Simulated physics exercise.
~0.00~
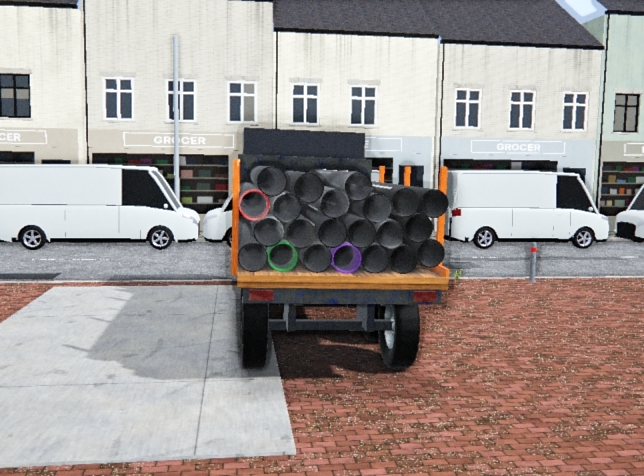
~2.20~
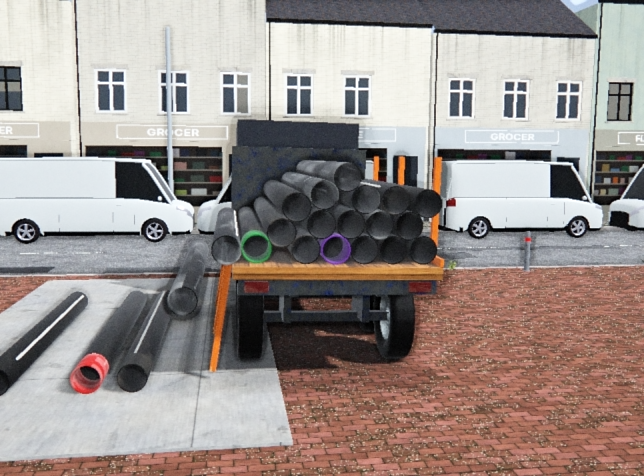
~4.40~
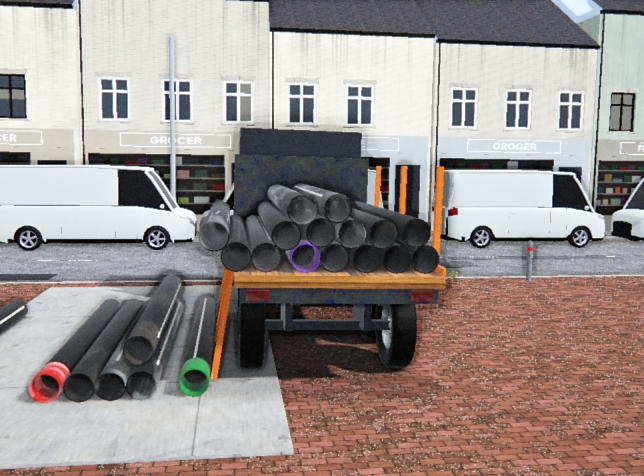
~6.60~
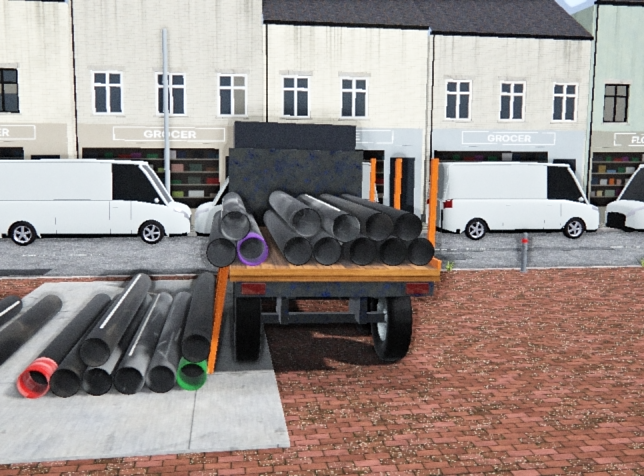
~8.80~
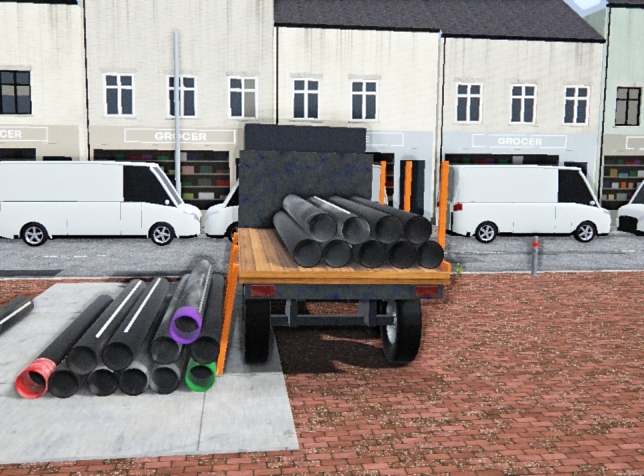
We see the back of a parked flatbed lorry stacked with dark pipes as its left posts swing down and pipes spill off that side, the red-marked one first, then green, then purple. They end piled on the ground at left, while the rest stay on the deck.
